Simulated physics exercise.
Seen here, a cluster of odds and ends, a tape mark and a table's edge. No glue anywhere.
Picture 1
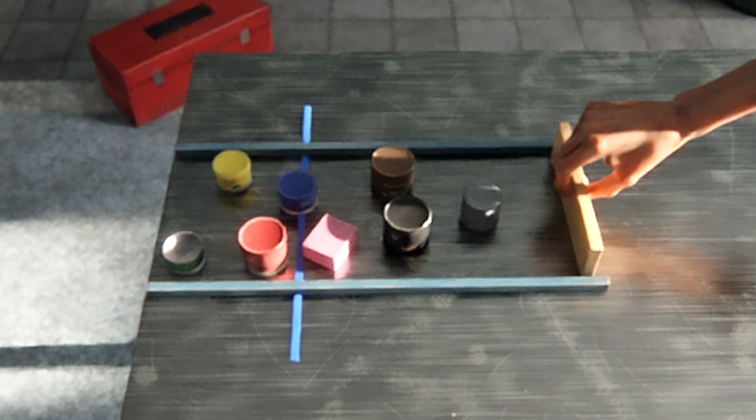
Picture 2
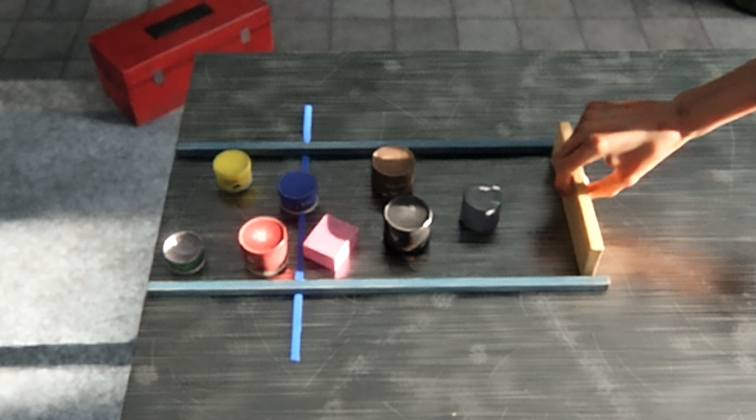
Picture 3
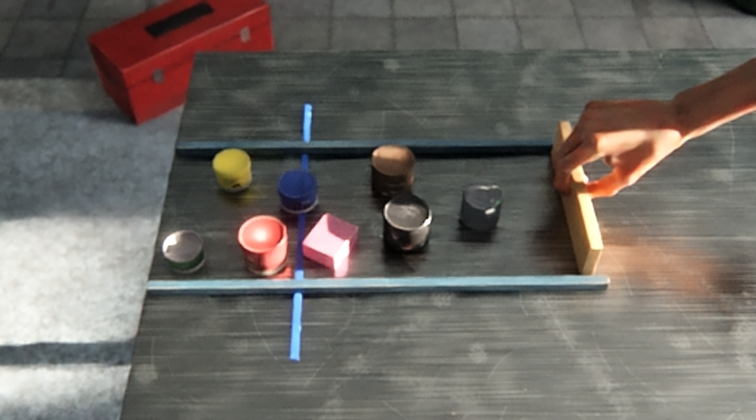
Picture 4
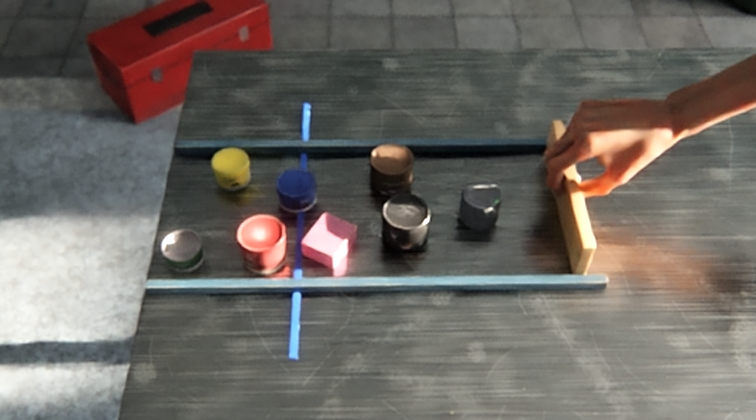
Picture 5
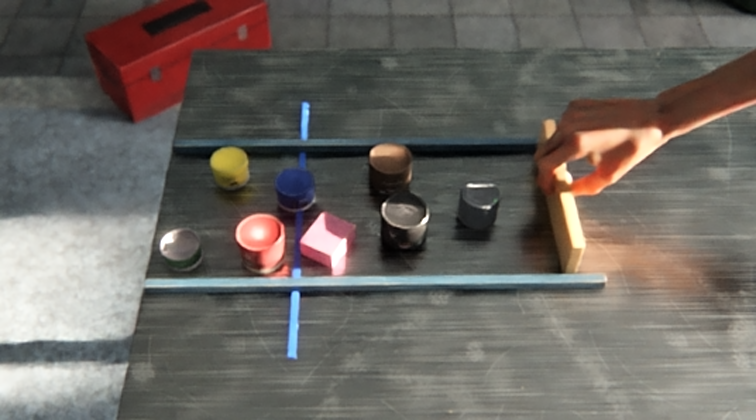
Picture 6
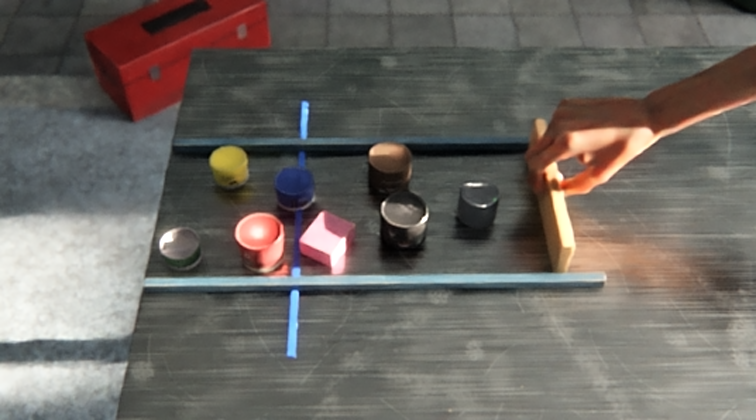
A hand slides a wooden board slightly left toward pots and a pink block.
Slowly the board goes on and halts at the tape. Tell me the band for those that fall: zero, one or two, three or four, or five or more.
In the end the number that fall off is zero.
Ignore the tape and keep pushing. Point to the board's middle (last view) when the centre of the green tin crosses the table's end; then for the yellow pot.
Near (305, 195) and (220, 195).
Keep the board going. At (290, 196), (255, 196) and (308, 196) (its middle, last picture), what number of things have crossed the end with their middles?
Place by place, 1, 2 and 0.
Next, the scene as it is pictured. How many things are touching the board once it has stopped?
3 of them.
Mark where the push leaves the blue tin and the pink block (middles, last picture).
The blue tin at (246, 192), the pink block at (229, 239).
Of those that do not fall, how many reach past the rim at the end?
That would be 1.
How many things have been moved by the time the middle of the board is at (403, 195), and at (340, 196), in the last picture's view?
At the one place 3, at the other 6.
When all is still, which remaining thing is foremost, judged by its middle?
The green tin ends nearest.
A little later, none off yet; green tin at rest near (181, 249); yellow pot at rest near (230, 167); red pot at rest near (261, 243).
Next, none off yet; green tin at rest near (181, 249); yellow pot at rest near (230, 167); red pot shifted about its own width near (227, 246).
When it is over, the number that fall off is zero.
